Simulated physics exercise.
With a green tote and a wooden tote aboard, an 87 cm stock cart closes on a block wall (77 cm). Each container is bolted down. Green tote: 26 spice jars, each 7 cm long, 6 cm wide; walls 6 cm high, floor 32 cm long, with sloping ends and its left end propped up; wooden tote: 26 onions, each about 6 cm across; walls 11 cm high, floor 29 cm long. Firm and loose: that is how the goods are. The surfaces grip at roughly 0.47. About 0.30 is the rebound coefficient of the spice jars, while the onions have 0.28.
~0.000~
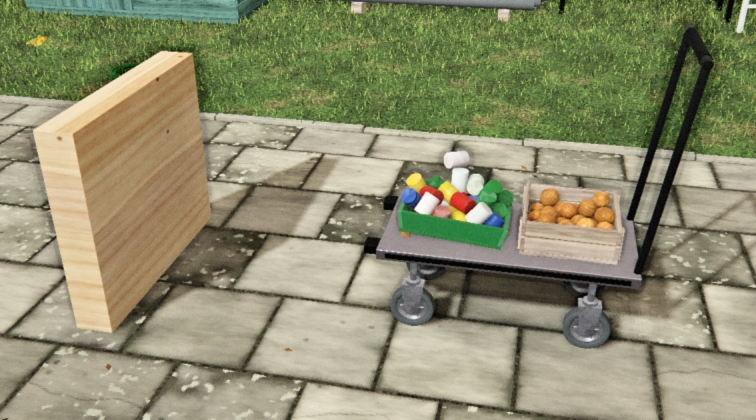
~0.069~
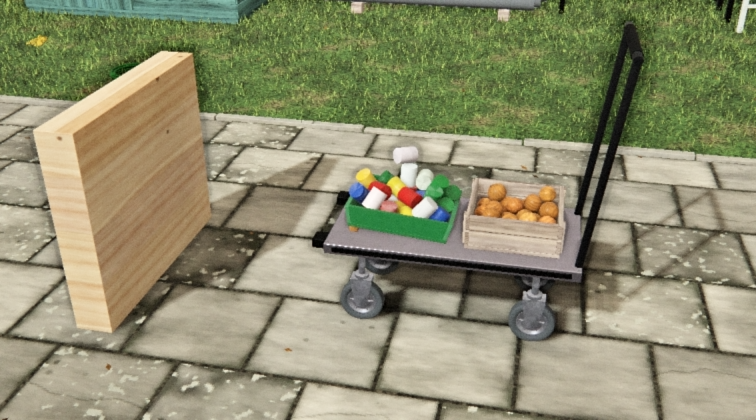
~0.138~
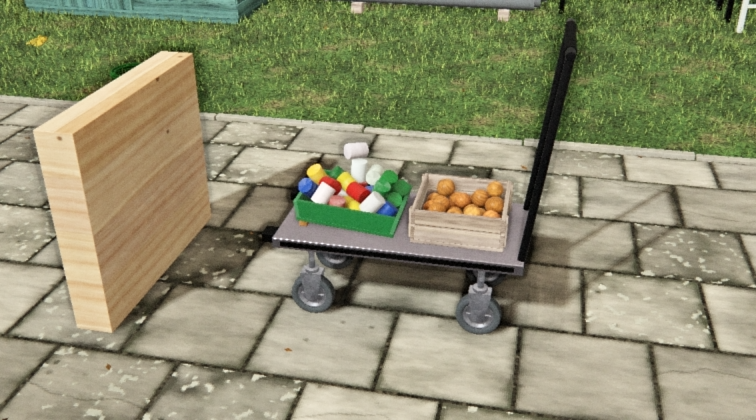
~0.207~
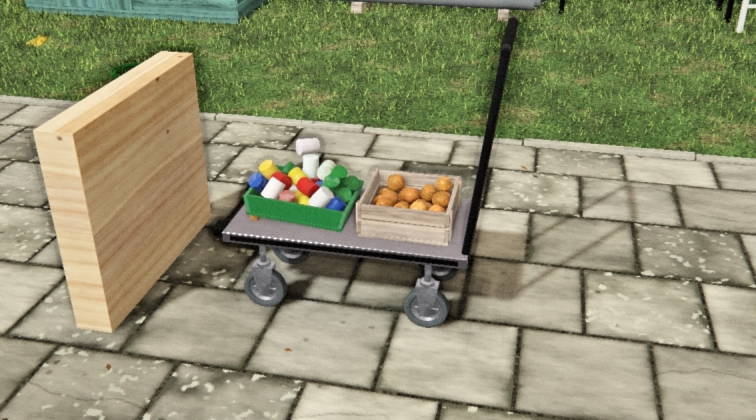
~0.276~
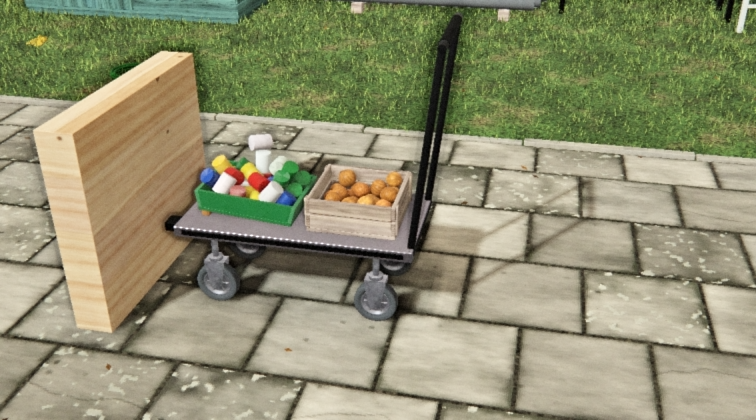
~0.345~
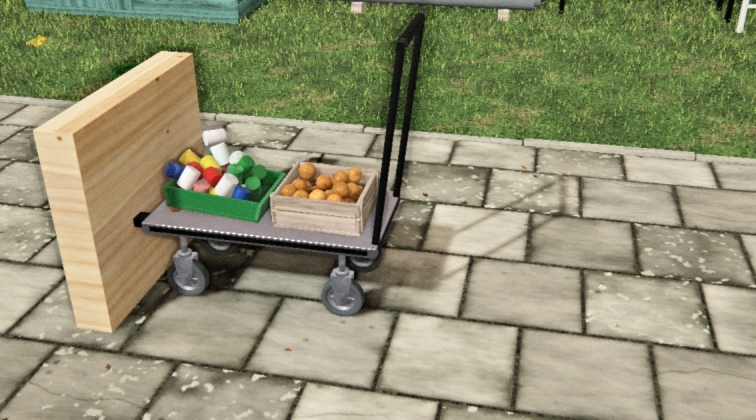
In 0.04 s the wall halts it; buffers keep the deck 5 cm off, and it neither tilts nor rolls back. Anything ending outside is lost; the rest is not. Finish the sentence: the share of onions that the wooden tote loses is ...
... below one in six.
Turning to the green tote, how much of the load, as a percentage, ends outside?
Lost from the green tote: 50 percent.
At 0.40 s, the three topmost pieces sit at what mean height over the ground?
Height, averaged: Around 54 cm.
After 0.40 s, 2 of 26 out of the green tote and 0 of 26 out of the wooden tote.
After 0.52 s, 10 of 26 out of the green tote and 1 of 26 out of the wooden tote.
After 0.75 s, 13 of 26 out of the green tote and 2 of 26 out of the wooden tote.
When it is over (at 1.26 s), 13 of 26 out of the green tote and 2 of 26 out of the wooden tote. Asked share, 2 of 26, 8 per cent.
